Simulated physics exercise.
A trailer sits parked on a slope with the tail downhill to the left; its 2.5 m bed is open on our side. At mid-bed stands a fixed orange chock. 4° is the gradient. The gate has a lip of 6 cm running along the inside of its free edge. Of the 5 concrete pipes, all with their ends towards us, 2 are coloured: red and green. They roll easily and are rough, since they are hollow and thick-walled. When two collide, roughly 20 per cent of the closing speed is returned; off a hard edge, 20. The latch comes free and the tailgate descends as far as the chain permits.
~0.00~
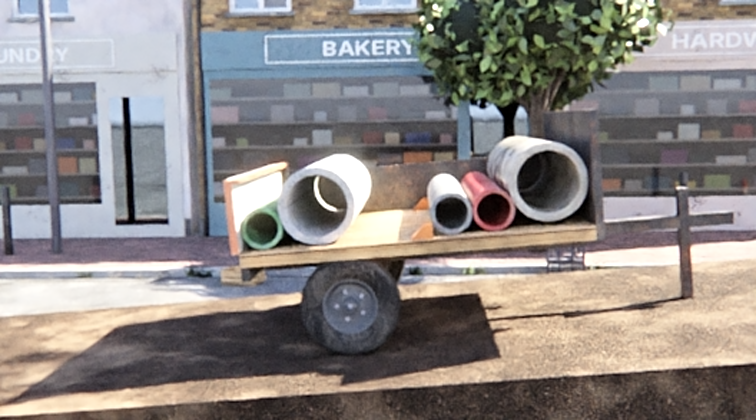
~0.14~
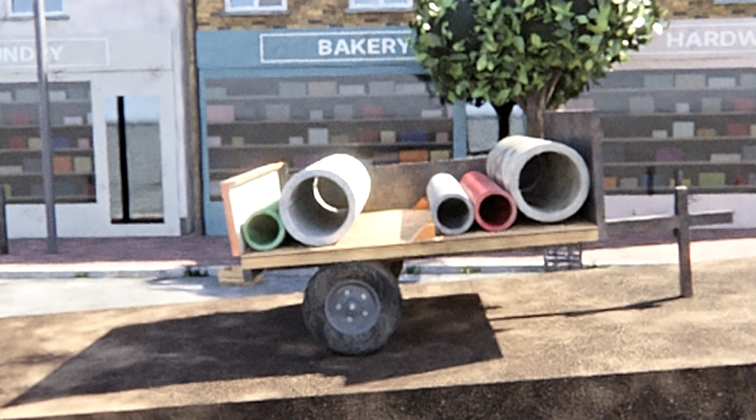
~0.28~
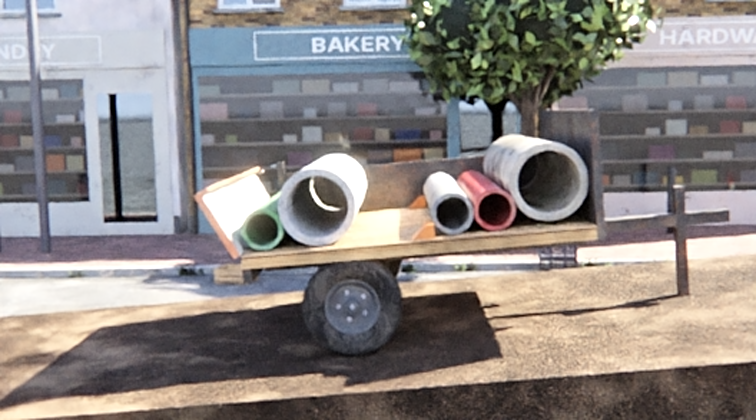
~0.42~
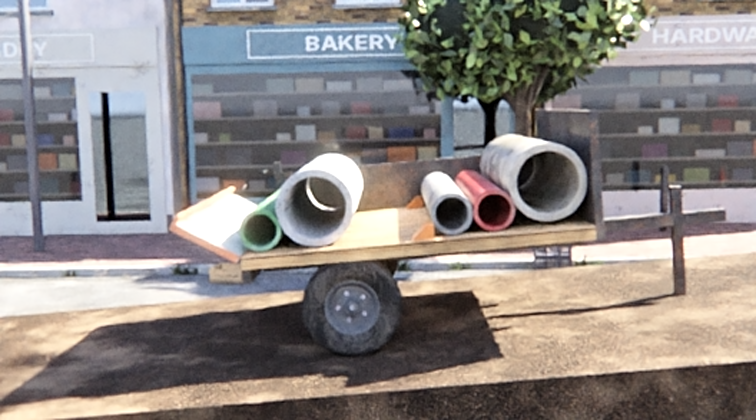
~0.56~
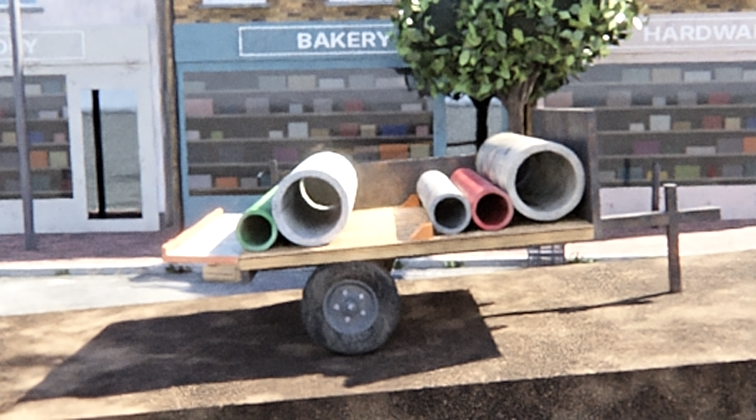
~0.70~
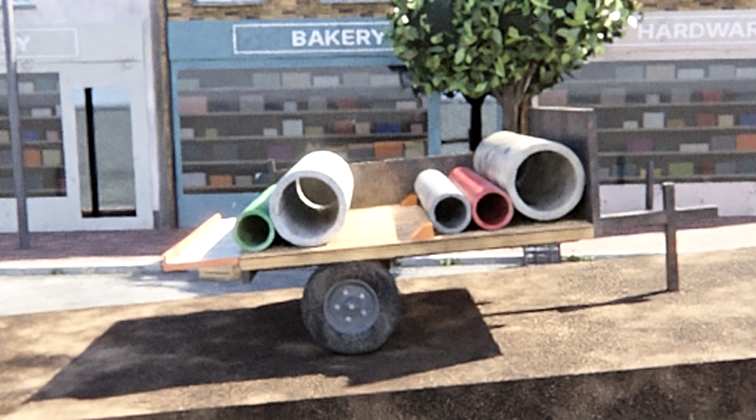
Tailgate of a parked trailer swinging down to the left, opening out nearly flat, while the pipes on the bed barely shift.
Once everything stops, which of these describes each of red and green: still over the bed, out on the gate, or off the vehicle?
Once it all stops: Red - still over the bed, green - out on the gate.
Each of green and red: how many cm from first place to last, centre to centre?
The green one moved 50 and the red one moved 0.
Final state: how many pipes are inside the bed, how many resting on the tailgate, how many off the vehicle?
4 - 1 - 0.
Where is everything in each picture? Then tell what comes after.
Red (494, 210), green (262, 229); gate 86° above level, tip at (228, 183); 4 of the 5 make up the bottom layer on the bed, in the first picture.
Red (495, 210), green (263, 230); gate 82° above level, tip at (225, 185), in the second picture.
Red (495, 210), green (262, 230); gate 60° above level, tip at (199, 196), in the third picture.
Red (494, 210), green (260, 231); gate 28° above level, tip at (173, 227), in the fourth picture.
Red (492, 209), green (256, 230); gate 3° above level, tip at (166, 258), in the fifth picture.
Red (492, 209), green (253, 231); gate 4° below level, tip at (167, 267), in the sixth picture.
Then, 0.9 s in, red is on the bed, 180 cm short of the hinge; green is on the bed, 5 cm short of the hinge, rolling left; 0 out so far.
Then, 1.1 s in, green is on the bed, 5 cm short of the hinge, rolling left; still the same for red; 0 out so far.
Then, 1.3 s in, green is on the gate, 5 cm past the hinge, rolling left; still the same for red; 0 out so far.
In the end (2.3 s), red is on the bed, 180 cm short of the hinge; green is on the gate, 40 cm past the hinge; 0 out so far.
